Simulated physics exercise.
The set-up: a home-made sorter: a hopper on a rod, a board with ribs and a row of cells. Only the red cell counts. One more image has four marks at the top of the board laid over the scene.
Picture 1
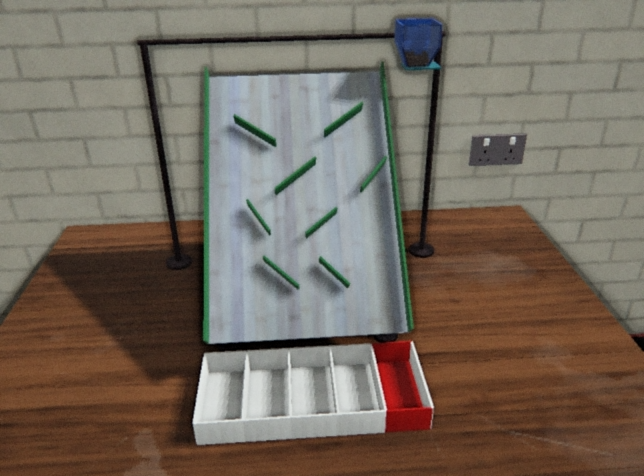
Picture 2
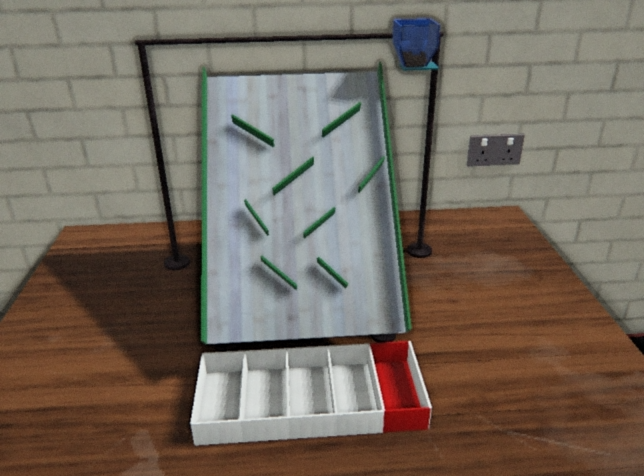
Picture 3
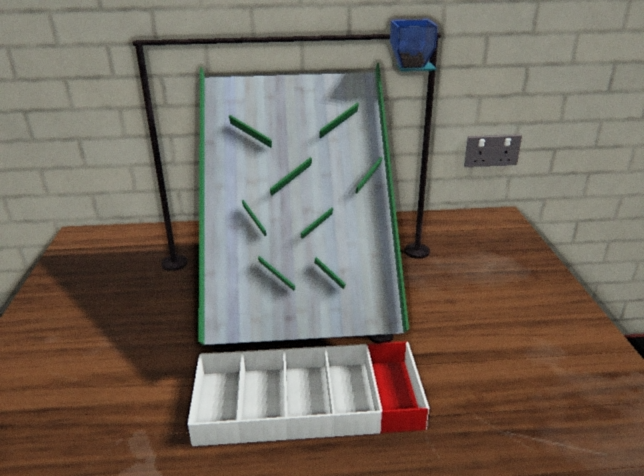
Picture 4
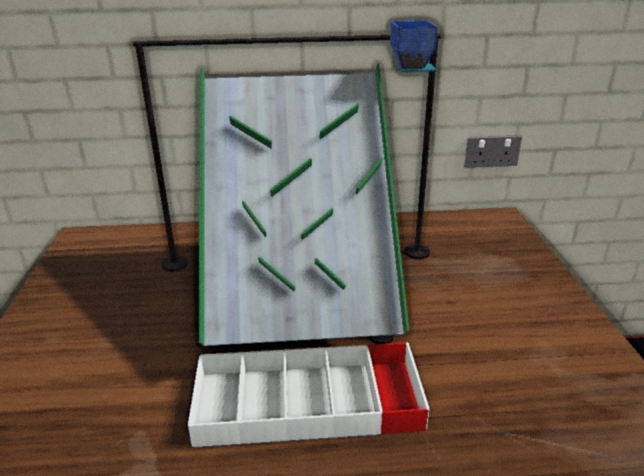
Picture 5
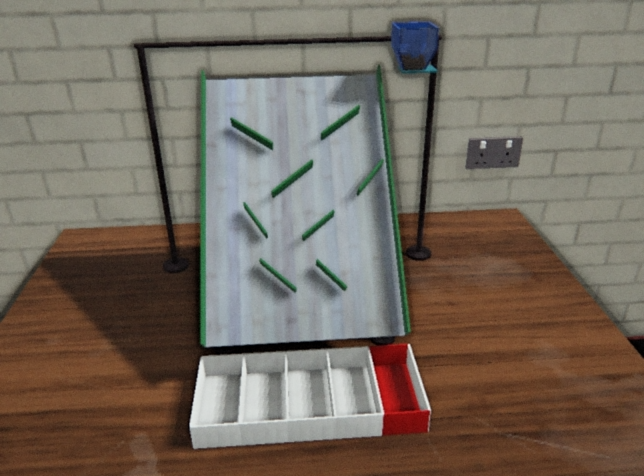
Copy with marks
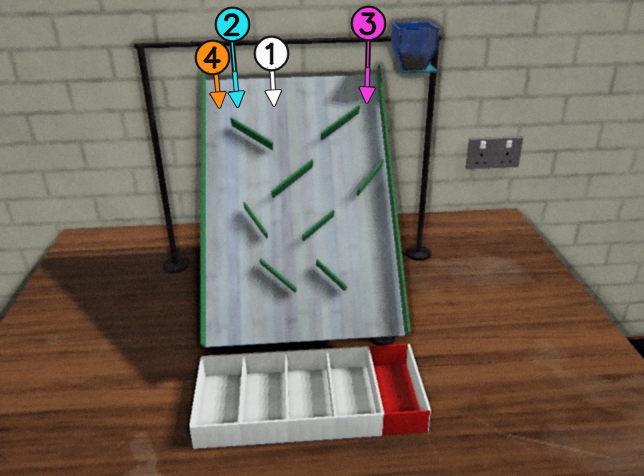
On a wooden table, a blue hopper hangs still above a ribbed, sloping board.
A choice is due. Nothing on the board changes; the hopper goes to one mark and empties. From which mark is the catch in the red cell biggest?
Choose 3.
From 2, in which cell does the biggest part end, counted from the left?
The fourth.
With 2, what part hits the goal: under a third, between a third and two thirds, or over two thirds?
Under a third.
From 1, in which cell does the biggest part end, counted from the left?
The fourth.
On the marked copy, mark 1 meets the board at (273, 100); mark 2 meets the board at (237, 101); mark 3 meets the board at (366, 97); mark 4 meets the board at (218, 102).
Choosing 1, a small part in the red cell, most in other cells, a small part outside the box.
Choosing 2, a stray few in the red cell, most in other cells, about a quarter outside the box.
Choosing 3, about half in the red cell, about a third in other cells, a stray few held on the board, a small part outside the box.
Choosing 4, a small part in the red cell, about two thirds in other cells, about a quarter outside the box.
